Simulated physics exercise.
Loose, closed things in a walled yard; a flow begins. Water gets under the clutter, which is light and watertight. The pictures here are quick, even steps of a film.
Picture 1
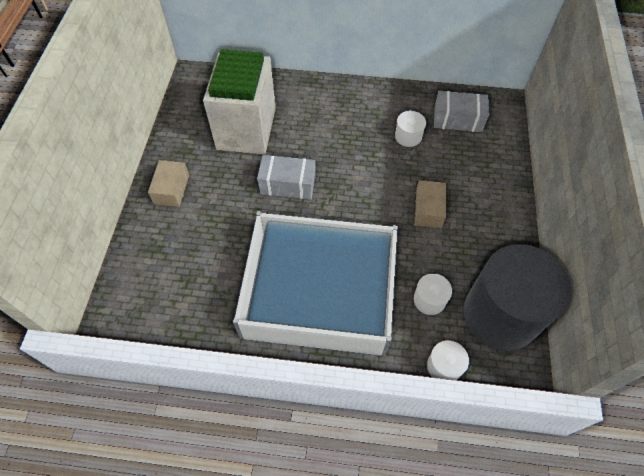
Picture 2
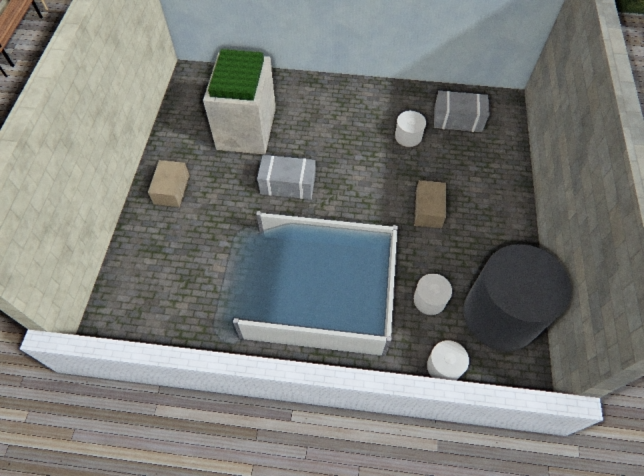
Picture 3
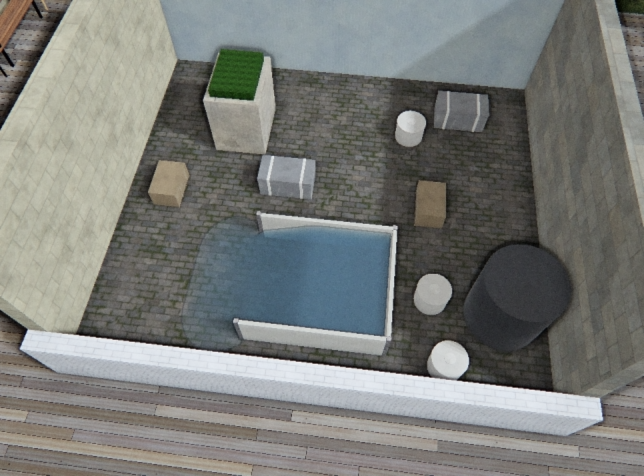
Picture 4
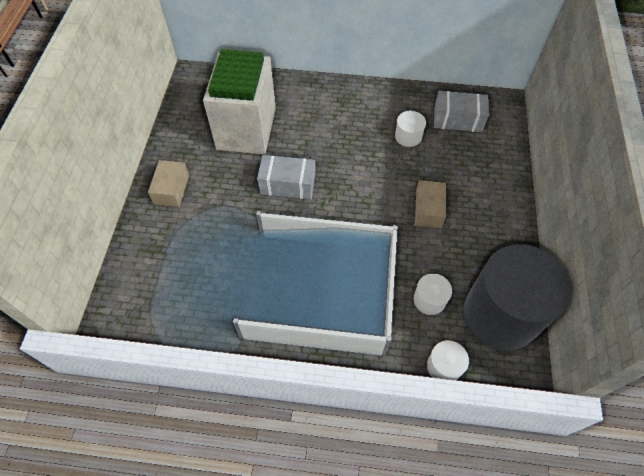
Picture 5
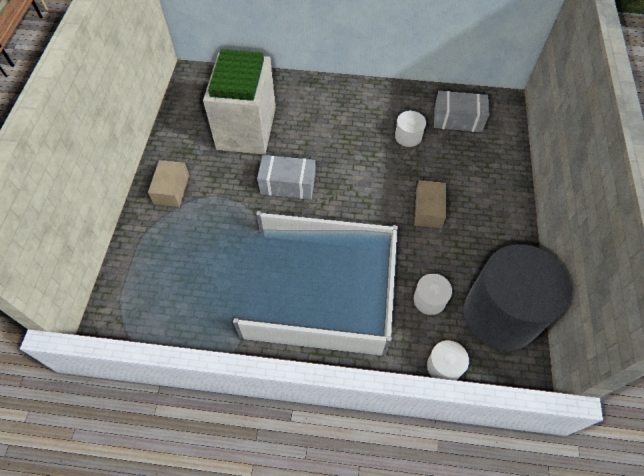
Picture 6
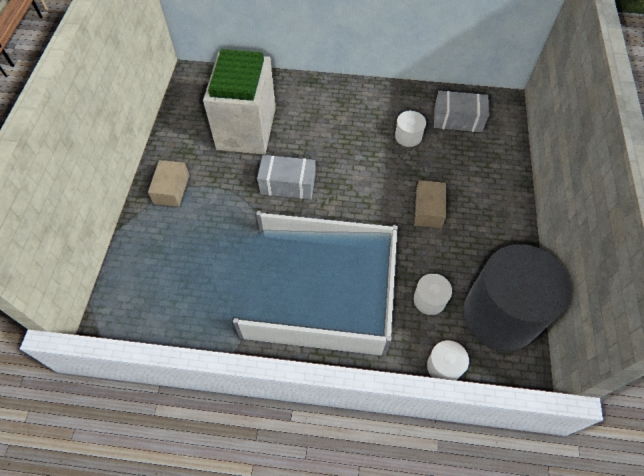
The footage shows a walled, paved yard with scattered blocks, cylinders and a white-sided pool of blue water; the pool's left side disappears, and water spreads leftward across the paving in a widening rounded sheet while the surrounding objects stay still.
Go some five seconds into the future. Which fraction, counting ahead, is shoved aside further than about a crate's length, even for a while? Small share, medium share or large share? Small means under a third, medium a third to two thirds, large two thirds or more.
A small share.
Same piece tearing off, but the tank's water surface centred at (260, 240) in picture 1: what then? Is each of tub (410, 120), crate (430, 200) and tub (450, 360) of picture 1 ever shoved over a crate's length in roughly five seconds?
Lab note - in sequence: Less than that; less than that; displaced that much.
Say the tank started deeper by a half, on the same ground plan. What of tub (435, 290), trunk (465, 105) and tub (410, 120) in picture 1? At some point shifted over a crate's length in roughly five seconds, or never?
Not beyond that, then not beyond that, then beyond that.
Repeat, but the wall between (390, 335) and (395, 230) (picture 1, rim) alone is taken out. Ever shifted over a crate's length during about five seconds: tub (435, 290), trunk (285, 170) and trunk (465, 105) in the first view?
First over the mark, then below the mark, then over the mark.
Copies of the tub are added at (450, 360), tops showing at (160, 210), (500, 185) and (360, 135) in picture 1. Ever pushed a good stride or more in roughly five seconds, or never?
The first travels far, the second sits tight, the third sits tight.
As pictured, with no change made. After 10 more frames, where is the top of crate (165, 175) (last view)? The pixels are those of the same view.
Near (157, 131).
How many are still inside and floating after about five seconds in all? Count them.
So that is 0.
A moment on, 0 of 7 are well off their spots; 0 afloat.
Next, 1 of 7 are well off their spots; 1 afloat.
Later, 1 of 7 are well off their spots; 1 afloat.
In the end, 1 of 7 are well off their spots, and 1 have been at some point; 0 afloat.
